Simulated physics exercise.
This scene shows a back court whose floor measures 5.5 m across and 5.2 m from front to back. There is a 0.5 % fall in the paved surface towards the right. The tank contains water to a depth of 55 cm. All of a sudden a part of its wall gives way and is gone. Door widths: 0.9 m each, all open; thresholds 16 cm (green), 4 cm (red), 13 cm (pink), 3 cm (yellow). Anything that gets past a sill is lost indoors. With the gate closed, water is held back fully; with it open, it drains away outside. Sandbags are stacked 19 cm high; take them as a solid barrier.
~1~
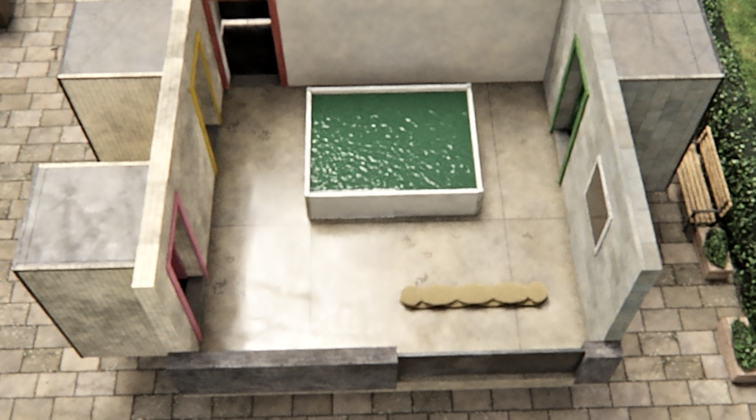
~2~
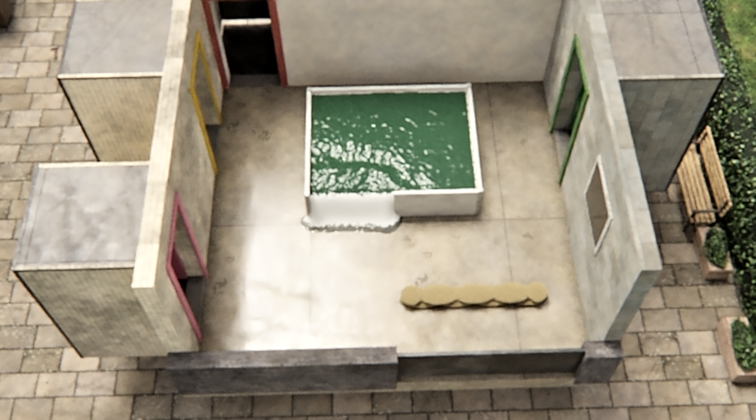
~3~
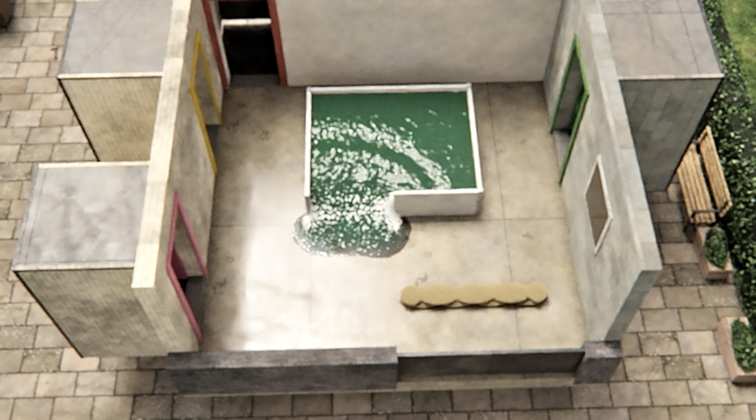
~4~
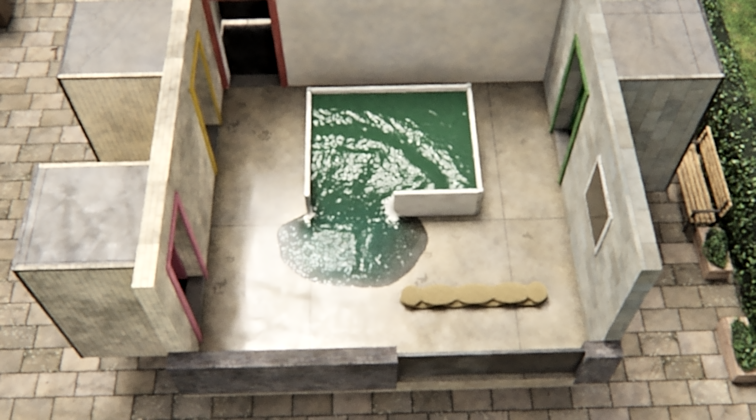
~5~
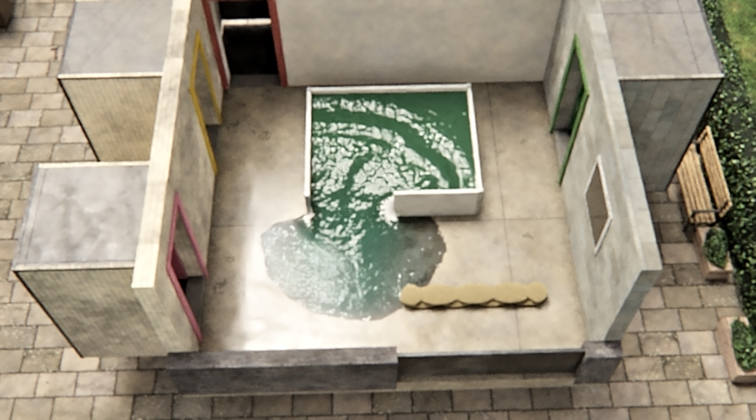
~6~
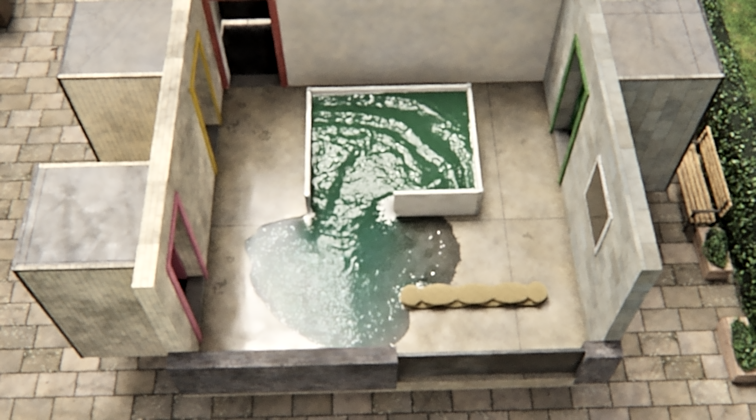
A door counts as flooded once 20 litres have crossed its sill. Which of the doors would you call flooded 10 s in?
I would call the green door not flooded; I would call the red door flooded; I would call the pink door flooded; I would call the yellow door not flooded.
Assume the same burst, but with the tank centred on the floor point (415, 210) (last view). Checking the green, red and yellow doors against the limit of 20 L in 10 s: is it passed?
Compared with that limit, green falls short, red overshoots and yellow falls short.
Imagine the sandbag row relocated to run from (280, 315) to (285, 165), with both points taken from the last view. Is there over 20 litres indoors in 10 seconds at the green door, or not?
Then, for the green door, it's lower.
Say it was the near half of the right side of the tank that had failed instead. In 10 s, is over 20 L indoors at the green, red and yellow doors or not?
So green tops it, red tops it, yellow tops it.
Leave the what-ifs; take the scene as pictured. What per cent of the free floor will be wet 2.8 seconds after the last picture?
I'd say around 55 %.
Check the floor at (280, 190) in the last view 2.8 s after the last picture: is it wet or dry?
Looks like it's not yet wet.
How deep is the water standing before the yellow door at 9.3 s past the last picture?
Some 5.0 cm.
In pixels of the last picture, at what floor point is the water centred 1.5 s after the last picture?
I'd put it close to (364, 220).
Then, 0.7 s after the last picture water covers 30 % of the floor and is deepest (30 cm) near (327, 225); green door not reached, red door not reached, pink door not reached, yellow door not reached.
Then, 1.5 s after the last picture water covers 45 % of the floor and is deepest (43 cm) near (223, 370); green door not reached, red door not reached, pink door 20 cm at the sill, 1 L in, yellow door not reached.
Then, 2.8 s after the last picture water covers 55 % of the floor and is deepest (28 cm) near (339, 367); green door 1 cm at the sill, 0 L in, red door not reached, pink door 21 cm at the sill, 43 L in, yellow door not reached.
Then, 5.3 s after the last picture water covers 90 % of the floor and is deepest (21 cm) near (531, 363); green door 4 cm at the sill, 0 L in, red door 14 cm at the sill, 48 L in, pink door 15 cm at the sill, 80 L in, yellow door 4 cm at the sill, 1 L in.
Then, 9.3 s after the last picture water covers 95 % of the floor and is deepest (16 cm) near (360, 107); green door 12 cm at the sill, 0 L in, red door 10 cm at the sill, 168 L in, pink door 8 cm at the sill, 84 L in, yellow door 5 cm at the sill, 4 L in.
